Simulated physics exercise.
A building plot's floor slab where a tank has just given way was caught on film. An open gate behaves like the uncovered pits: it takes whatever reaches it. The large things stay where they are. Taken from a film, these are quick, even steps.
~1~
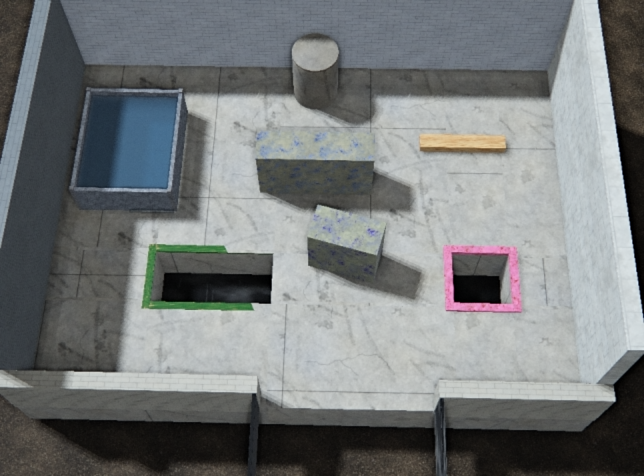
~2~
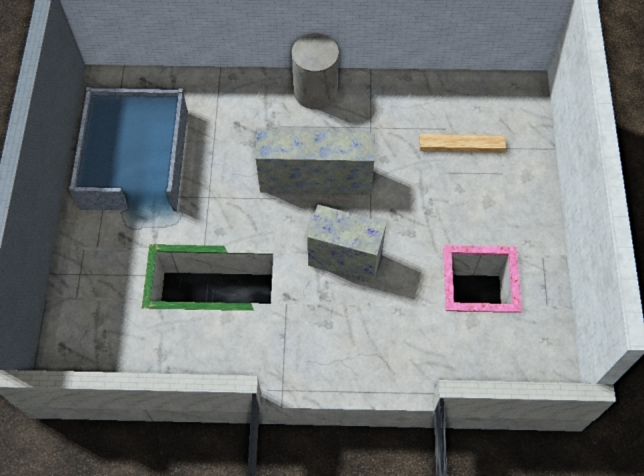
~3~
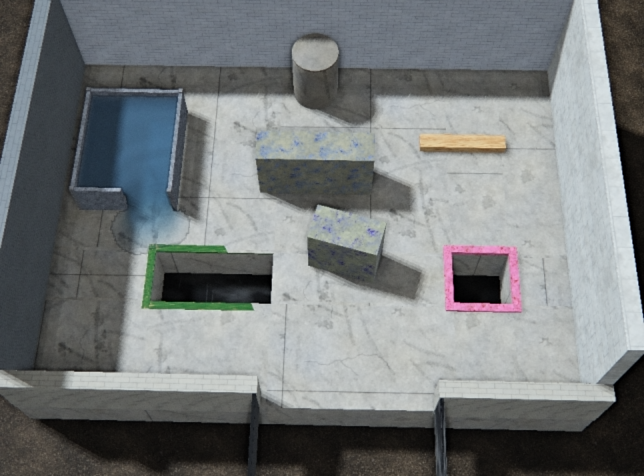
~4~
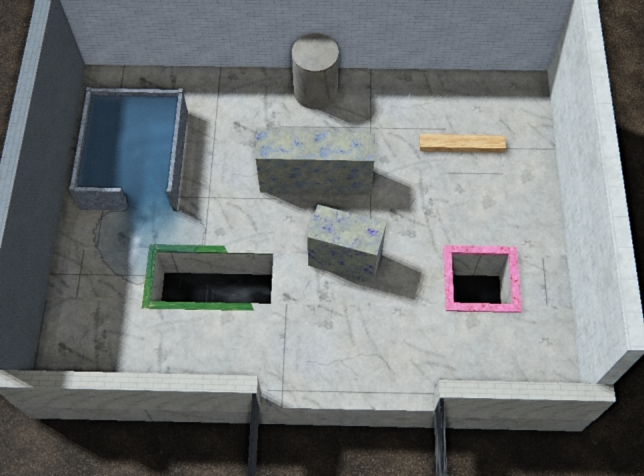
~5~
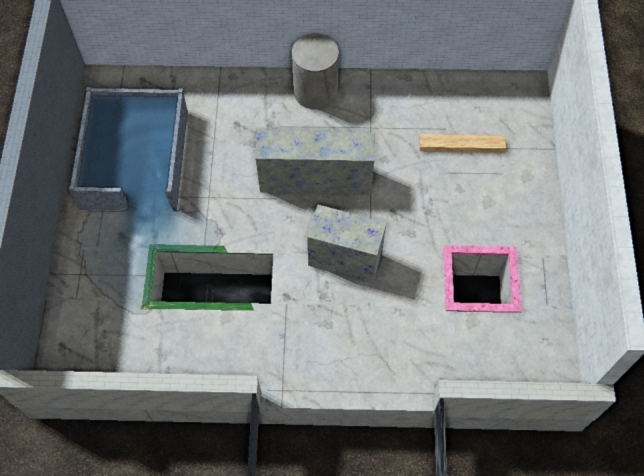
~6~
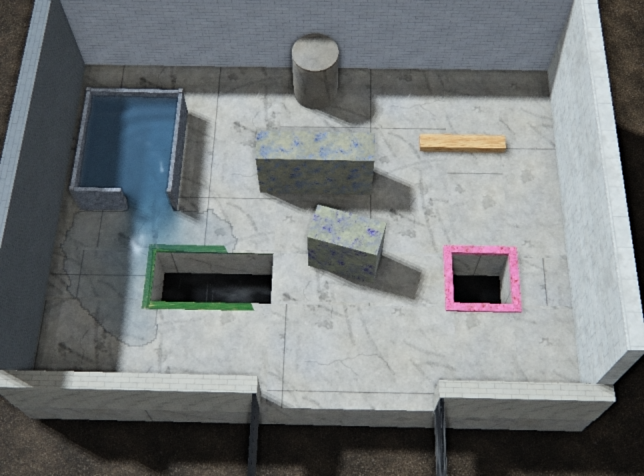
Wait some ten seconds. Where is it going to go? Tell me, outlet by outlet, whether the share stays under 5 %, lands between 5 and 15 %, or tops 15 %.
At the end, the gate is a minor outlet here - below five per cent; the pink pit is a minor outlet here - below five per cent; the green pit is a major outlet here - beyond fifteen per cent.
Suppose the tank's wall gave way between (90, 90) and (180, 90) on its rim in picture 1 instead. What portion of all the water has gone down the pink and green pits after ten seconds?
In percent: Pink 0, green 10.
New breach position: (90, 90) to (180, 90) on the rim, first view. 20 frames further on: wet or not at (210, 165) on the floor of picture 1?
Check at the given point: Unwetted.
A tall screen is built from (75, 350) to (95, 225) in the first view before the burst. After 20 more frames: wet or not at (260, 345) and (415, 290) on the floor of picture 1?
First spot swamped; second spot not reached.
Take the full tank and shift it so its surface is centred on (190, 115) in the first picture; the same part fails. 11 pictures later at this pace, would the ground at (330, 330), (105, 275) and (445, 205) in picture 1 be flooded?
Okay, first one got wet, second one got wet, last one high and dry.
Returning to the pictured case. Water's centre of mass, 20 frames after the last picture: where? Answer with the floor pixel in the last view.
Near pixel (127, 218).
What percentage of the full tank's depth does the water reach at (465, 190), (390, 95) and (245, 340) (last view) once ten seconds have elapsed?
Estimate: 0, 0, 4 %.
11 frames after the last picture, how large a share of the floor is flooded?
That works out to some 15 in a hundred.
A moment on, water covers 10 % of the floor; the gate 0 %, the pink pit 0 %, the green pit 11 %.
Next, water covers 15 % of the floor; the gate 0 %, the pink pit 0 %, the green pit 20 %.
Then, water covers 15 % of the floor; the gate 0 %, the pink pit 0 %, the green pit 29 %.
Later, water covers 30 % of the floor; the gate 0 %, the pink pit 0 %, the green pit 41 %.
In the end, water covers 35 % of the floor; the gate 2 %, the pink pit 0 %, the green pit 52 %.
